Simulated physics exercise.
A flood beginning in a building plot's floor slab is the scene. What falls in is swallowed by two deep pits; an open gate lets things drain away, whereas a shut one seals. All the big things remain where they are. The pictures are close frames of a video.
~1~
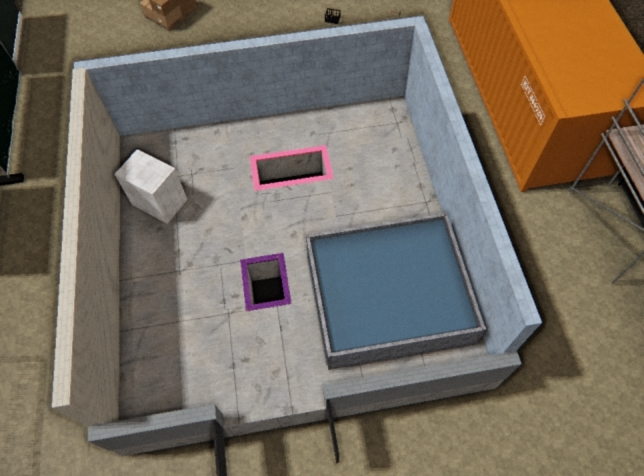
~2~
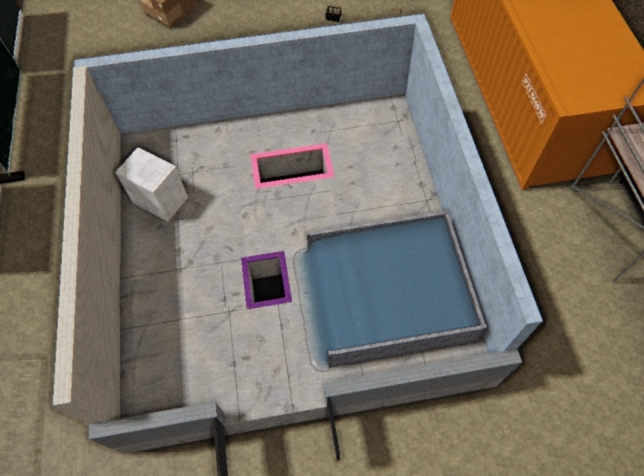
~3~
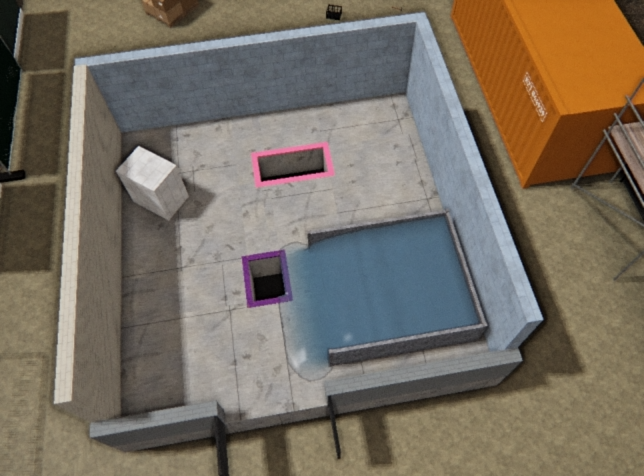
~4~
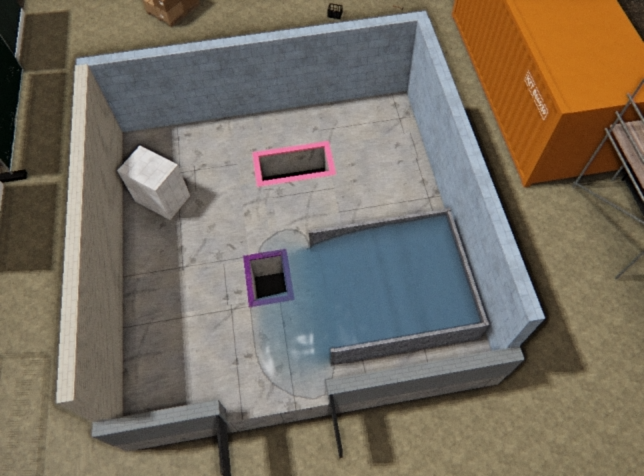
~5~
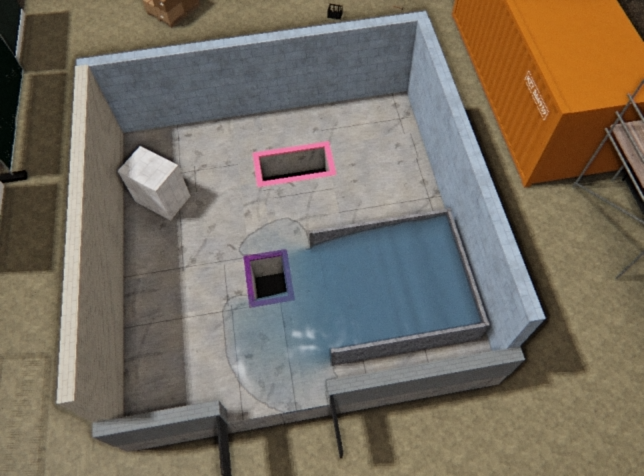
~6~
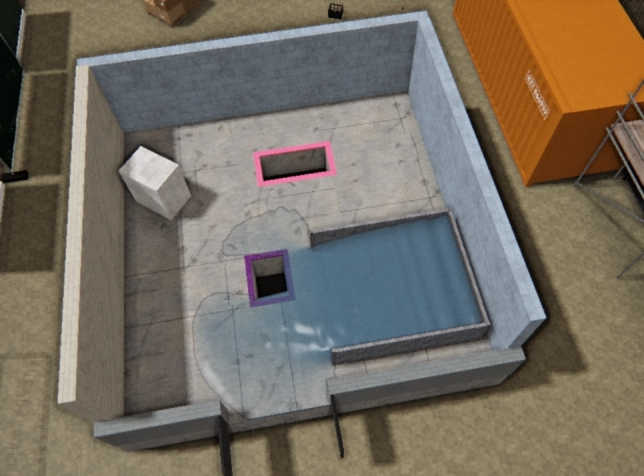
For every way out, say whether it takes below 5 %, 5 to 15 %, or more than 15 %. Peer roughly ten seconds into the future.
At the end, the gate will likely win a middling part of five to fifteen per cent; the purple pit will likely win a major part beyond fifteen per cent; the pink pit will likely win a middling part of five to fifteen per cent.
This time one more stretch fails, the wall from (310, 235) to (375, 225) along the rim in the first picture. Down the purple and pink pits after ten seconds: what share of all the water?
For purple it's about 0 per cent, and for pink about 45 per cent.
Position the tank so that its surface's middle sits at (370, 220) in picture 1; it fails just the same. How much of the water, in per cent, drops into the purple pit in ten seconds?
In per cent: Purple 40.
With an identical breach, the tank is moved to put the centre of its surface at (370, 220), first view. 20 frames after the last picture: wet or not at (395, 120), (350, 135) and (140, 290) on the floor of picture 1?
Outcome, in sequence: Unwetted, unwetted, wetted.
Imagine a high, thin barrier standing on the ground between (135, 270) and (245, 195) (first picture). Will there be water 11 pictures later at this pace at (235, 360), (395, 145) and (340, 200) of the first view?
Swamped, untouched, untouched.
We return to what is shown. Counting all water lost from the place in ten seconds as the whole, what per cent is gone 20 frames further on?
Working it through, I arrive at 55 per cent.
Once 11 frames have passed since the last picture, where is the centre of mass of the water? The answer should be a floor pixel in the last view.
Around pixel (306, 312) of the last picture.
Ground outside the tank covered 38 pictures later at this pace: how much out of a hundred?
About 65 per cent.
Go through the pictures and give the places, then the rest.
The first frame shows still water in the open tank at (391, 282).
In the second frame, the front is at (306, 250), out from the gap at (321, 302).
In the third frame, the front is at (295, 246), out from the gap at (322, 301).
In the fourth frame, the front is at (271, 241), out from the gap at (323, 301).
In the fifth frame, water pours out at (324, 301) and has run to a hidden place.
In the sixth frame, the front is at (201, 360), out from the gap at (324, 301).
A moment on, water covers 35 % of the floor; the gate 1 %, the purple pit 11 %, the pink pit 0 %.
Next, water covers 40 % of the floor; the gate 3 %, the purple pit 19 %, the pink pit 0 %.
Then, water covers 45 % of the floor; the gate 6 %, the purple pit 27 %, the pink pit 0 %.
Later, water covers 65 % of the floor; the gate 9 %, the purple pit 33 %, the pink pit 2 %.
In the end, water covers 95 % of the floor; the gate 13 %, the purple pit 38 %, the pink pit 8 %.
